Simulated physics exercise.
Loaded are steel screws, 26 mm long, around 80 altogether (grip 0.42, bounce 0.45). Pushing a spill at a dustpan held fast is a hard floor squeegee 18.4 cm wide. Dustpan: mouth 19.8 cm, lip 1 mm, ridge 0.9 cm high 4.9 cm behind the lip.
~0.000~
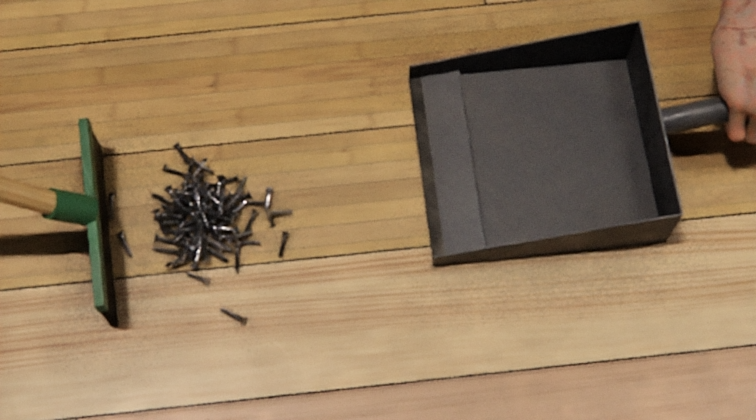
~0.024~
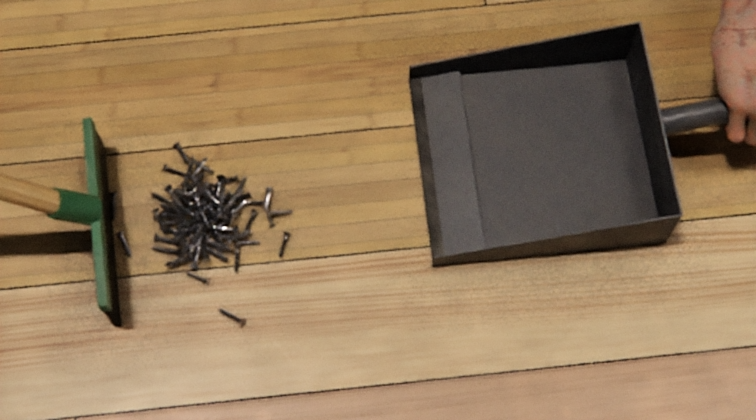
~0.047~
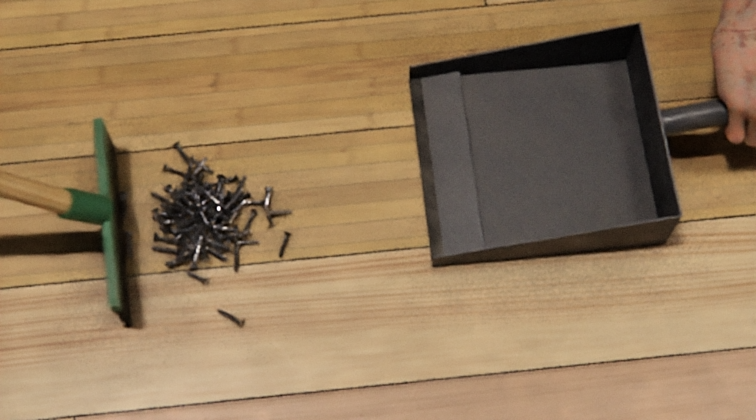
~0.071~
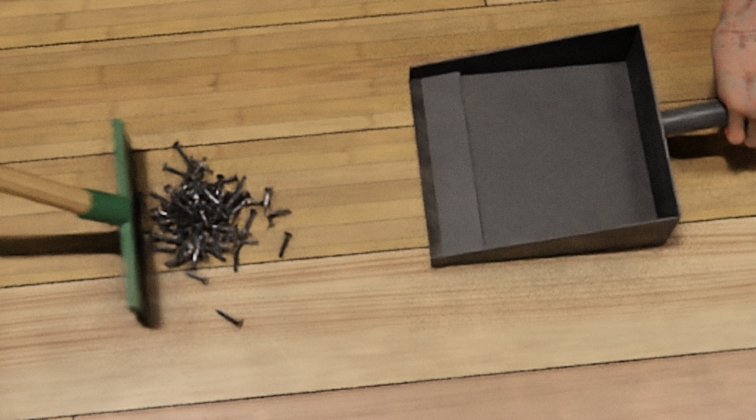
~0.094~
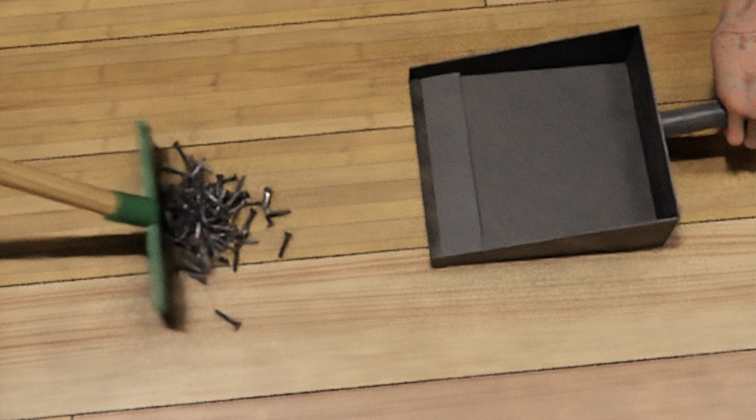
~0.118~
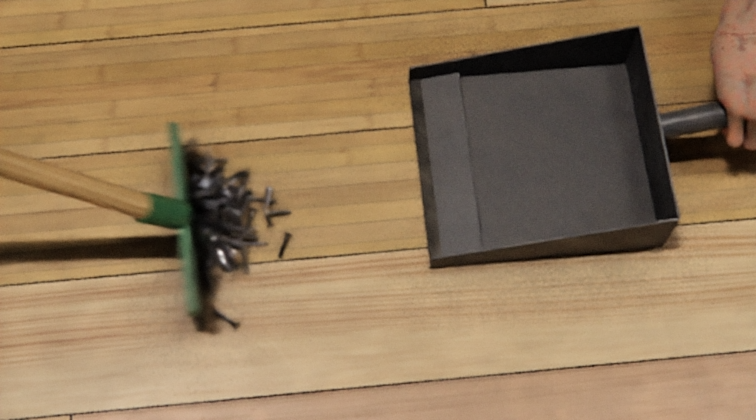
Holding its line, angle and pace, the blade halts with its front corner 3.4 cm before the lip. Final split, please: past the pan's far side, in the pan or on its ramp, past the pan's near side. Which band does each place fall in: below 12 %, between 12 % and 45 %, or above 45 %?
In order: Far side: A low share; pan: A high share; near side: A medium share.
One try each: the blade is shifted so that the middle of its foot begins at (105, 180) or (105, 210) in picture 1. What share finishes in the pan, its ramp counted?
60 and 60 per cent, roughly.
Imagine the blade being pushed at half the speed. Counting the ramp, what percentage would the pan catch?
Then near 20 in a hundred.
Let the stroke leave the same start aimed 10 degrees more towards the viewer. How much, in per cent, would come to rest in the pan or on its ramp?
Result: Close to 30 %, ramp counted.
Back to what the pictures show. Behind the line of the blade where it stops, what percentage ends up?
Near 0 percent, give or take.
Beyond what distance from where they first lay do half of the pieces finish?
Roughly 28 centimetres.
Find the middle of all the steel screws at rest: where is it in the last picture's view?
Roughly pixel (486, 212).
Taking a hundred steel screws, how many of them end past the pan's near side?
About 20 per cent.
After 0.21 s, middle of the blade 11 cm from the lip; 0 % over the lip, far side 0 %, near side 10 %.
After 0.27 s, middle of the blade 5 cm from the lip; 0 % over the lip, far side 0 %, near side 20 %.
After 0.46 s, middle of the blade 4 cm from the lip; 65 % over the lip, far side 0 %, near side 20 %.
By 1.5 s all is still; far side 0 %, pan 65 %, near side 20 %, in front of the lip or behind the blade 20 %.
